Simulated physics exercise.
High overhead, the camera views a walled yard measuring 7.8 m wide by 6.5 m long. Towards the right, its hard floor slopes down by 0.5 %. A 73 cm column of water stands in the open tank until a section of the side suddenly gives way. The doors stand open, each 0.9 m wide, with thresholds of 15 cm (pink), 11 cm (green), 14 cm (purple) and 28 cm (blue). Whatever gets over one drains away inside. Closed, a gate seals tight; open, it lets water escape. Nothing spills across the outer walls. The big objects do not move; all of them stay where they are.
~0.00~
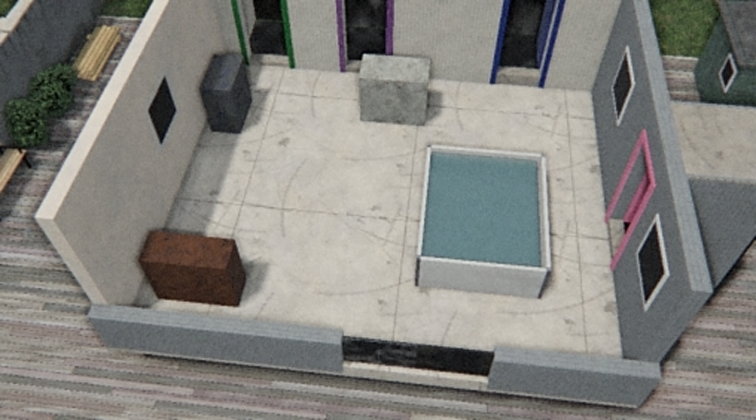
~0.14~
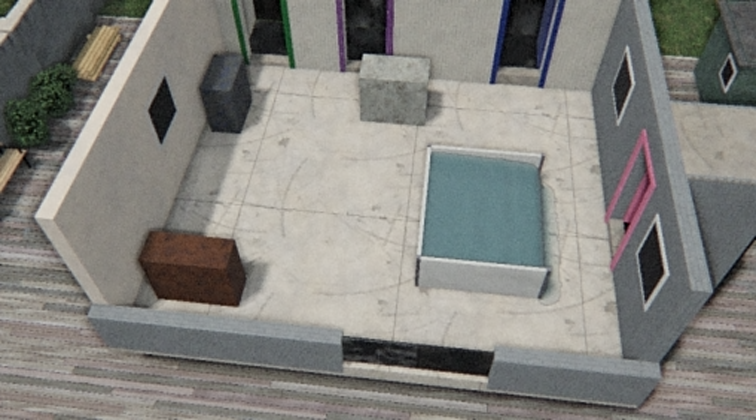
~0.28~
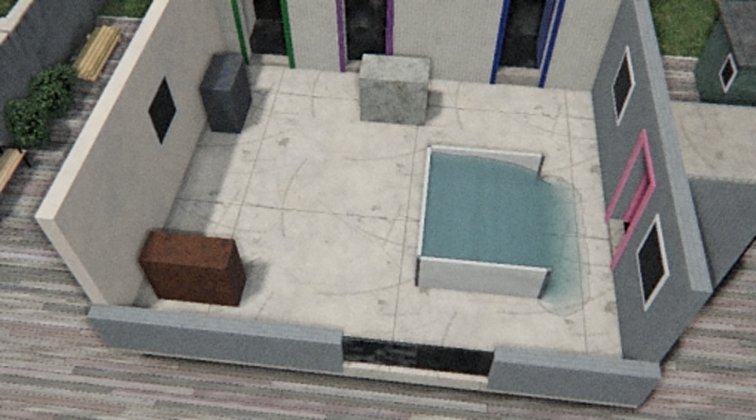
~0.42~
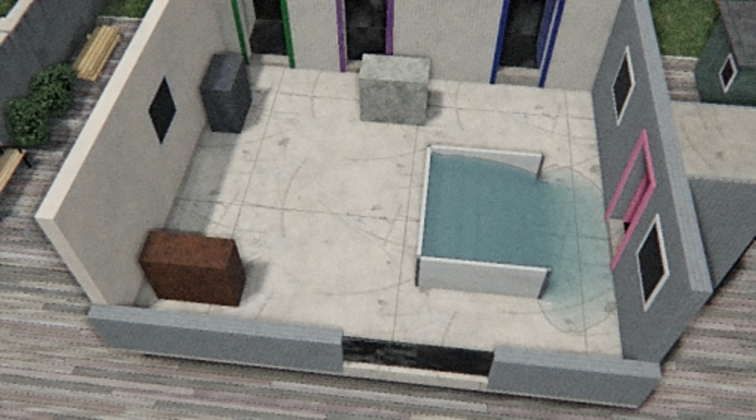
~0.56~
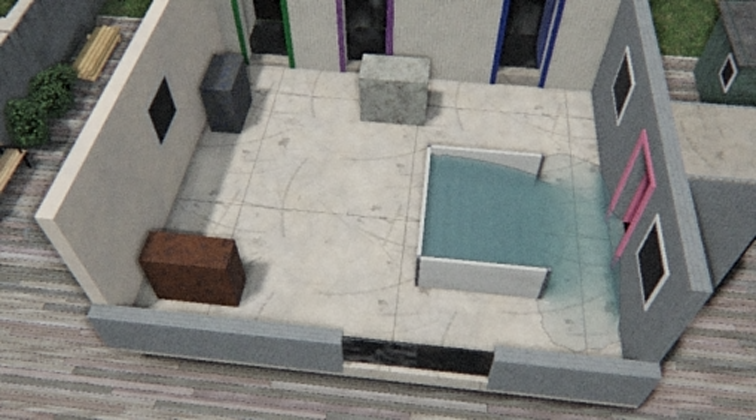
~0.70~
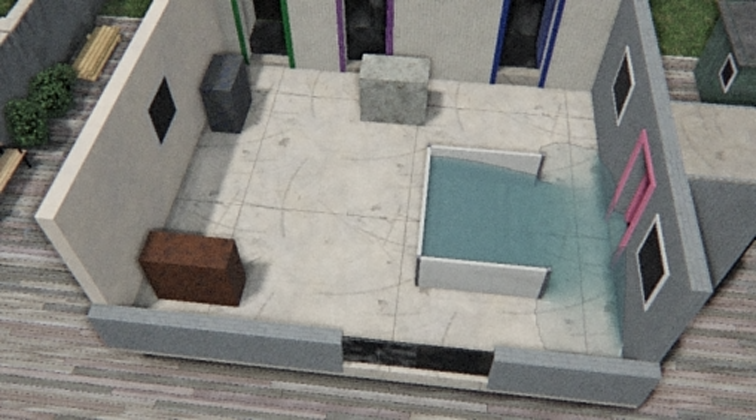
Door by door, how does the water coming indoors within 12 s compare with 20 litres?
My prediction: At the pink door the amount let in will top the limit; at the green door the amount let in will fall short of the limit; at the purple door the amount let in will fall short of the limit; at the blue door the amount let in will fall short of the limit.
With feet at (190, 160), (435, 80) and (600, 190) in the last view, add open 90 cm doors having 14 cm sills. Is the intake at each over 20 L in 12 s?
Note, doorways in listed order: Stays short, stays short, goes beyond.
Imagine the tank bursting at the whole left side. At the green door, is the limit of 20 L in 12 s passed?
Then green exceeds it.
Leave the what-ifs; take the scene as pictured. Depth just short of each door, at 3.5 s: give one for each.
Pink 19 cm, green 0 cm, purple 3 cm, blue 19 cm.
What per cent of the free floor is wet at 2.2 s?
Some 25 per cent of the floor is wet.
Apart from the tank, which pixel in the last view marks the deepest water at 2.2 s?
At about (623, 382).
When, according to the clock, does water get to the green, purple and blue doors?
Green = 4.5 s, purple = 3.2 s, blue = 2.0 s.
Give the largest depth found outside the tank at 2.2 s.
Peak depth: Approx. 46 cm.
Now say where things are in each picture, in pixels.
Still water, 73 cm deep, in the open tank at (484, 206), in the first picture.
Water pours out at (538, 228) and has run 1.3 m, to (543, 301); typically 9 cm deep outside, 73 cm at the open tank's back, in the second picture.
The front is at (566, 310), 1.5 m from the gap at (538, 230); 1.9 m2 of floor is under water; 73 cm left at the back of the open tank, in the third picture.
Water pours out at (537, 231) and has run 1.8 m, to (582, 325); typically 12 cm deep outside, 70 cm at the open tank's back, in the fourth picture.
Water pours out at (537, 231) and has run 2.1 m, to (617, 335); typically 14 cm deep outside, 62 cm at the open tank's back, in the fifth picture.
The front is at a hidden place, 2.6 m from the gap at (537, 232); 4.7 m2 of floor is under water; 62 cm left at the back of the open tank, in the sixth picture.
After 1.4 s water covers 15 % of the floor and is deepest (53 cm) near (608, 254); pink door 53 cm at the sill, 257 L in, green door not reached, purple door not reached, blue door not reached.
After 2.2 s water covers 25 % of the floor and is deepest (46 cm) near (623, 382); pink door 39 cm at the sill, 468 L in, green door not reached, purple door not reached, blue door 16 cm at the sill, 0 L in.
After 3.5 s water covers 45 % of the floor and is deepest (27 cm) near (623, 382); pink door 19 cm at the sill, 568 L in, green door not reached, purple door 3 cm at the sill, 0 L in, blue door 19 cm at the sill, 0 L in.
After 7.0 s water covers 90 % of the floor and is deepest (15 cm) near (125, 327); pink door 9 cm at the sill, 575 L in, green door 6 cm at the sill, 0 L in, purple door 6 cm at the sill, 0 L in, blue door 8 cm at the sill, 0 L in.
After 12.0 s water covers 100 % of the floor and is deepest (10 cm) near (438, 147); pink door 7 cm at the sill, 575 L in, green door 7 cm at the sill, 1 L in, purple door 8 cm at the sill, 0 L in, blue door 6 cm at the sill, 0 L in.
